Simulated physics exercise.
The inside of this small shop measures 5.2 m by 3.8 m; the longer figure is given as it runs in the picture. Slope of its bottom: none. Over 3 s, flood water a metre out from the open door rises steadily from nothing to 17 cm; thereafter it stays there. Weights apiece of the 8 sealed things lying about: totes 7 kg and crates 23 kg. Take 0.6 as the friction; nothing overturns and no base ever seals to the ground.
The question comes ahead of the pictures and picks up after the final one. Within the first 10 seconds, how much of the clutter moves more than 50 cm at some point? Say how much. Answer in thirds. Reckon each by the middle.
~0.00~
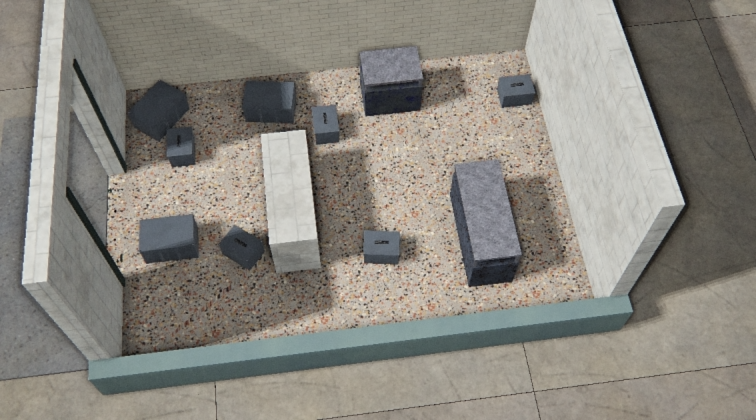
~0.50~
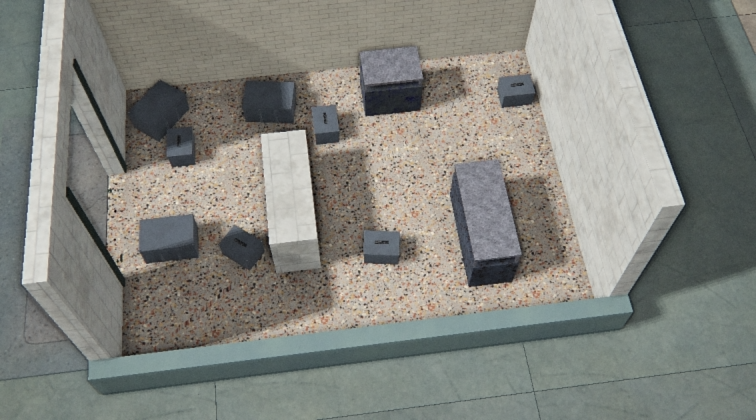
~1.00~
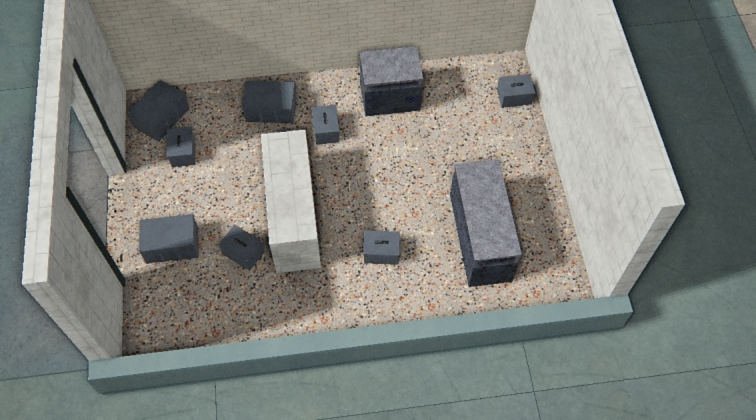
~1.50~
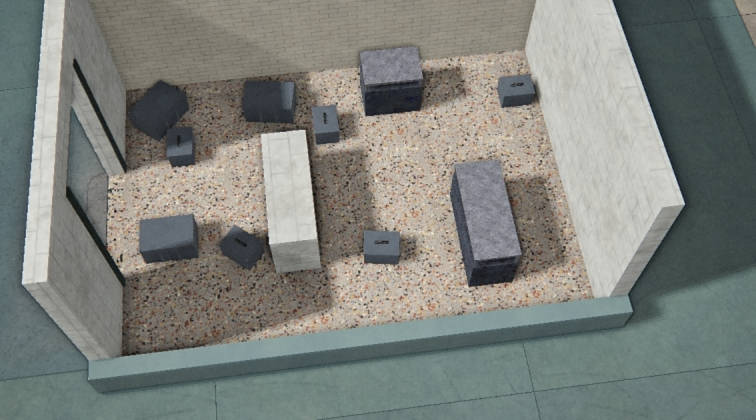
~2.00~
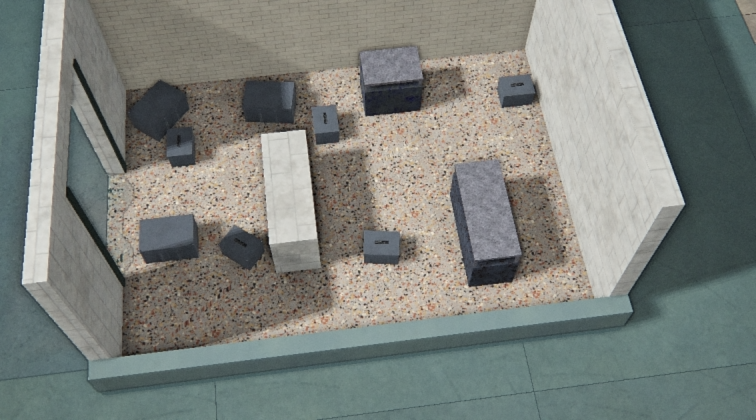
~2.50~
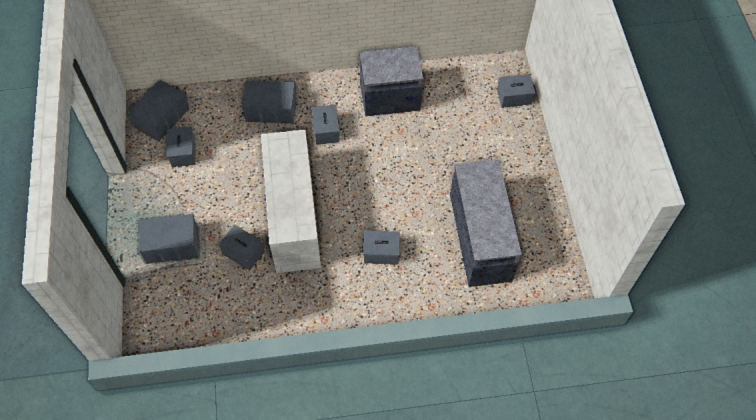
One to two thirds.
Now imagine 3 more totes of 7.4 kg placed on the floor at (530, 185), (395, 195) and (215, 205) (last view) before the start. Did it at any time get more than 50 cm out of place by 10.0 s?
Result, in listed order: Not exceeded / not exceeded / exceeded.
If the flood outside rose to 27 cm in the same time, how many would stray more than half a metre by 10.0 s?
In that case the number is 8.
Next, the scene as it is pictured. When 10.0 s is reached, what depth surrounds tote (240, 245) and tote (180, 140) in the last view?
I'd estimate 8 cm for the first and 10 cm for the second.
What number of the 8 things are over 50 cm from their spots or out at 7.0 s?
2 in all.
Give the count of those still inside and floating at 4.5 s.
Tally: 0 of them.
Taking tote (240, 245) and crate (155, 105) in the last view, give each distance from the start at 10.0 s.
Net displacement, in order: 50 cm; 0 cm.
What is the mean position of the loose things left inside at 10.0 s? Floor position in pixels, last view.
Near (320, 159).
After 3.5 s 0 of 8 are over 50 cm from their spots; 0 afloat.
After 4.5 s 0 of 8 are over 50 cm from their spots; 0 afloat.
After 7.0 s 2 of 8 are over 50 cm from their spots; 2 afloat.
After 10.0 s 5 of 8 are over 50 cm from their spots, and 5 have been at some point; 4 afloat.
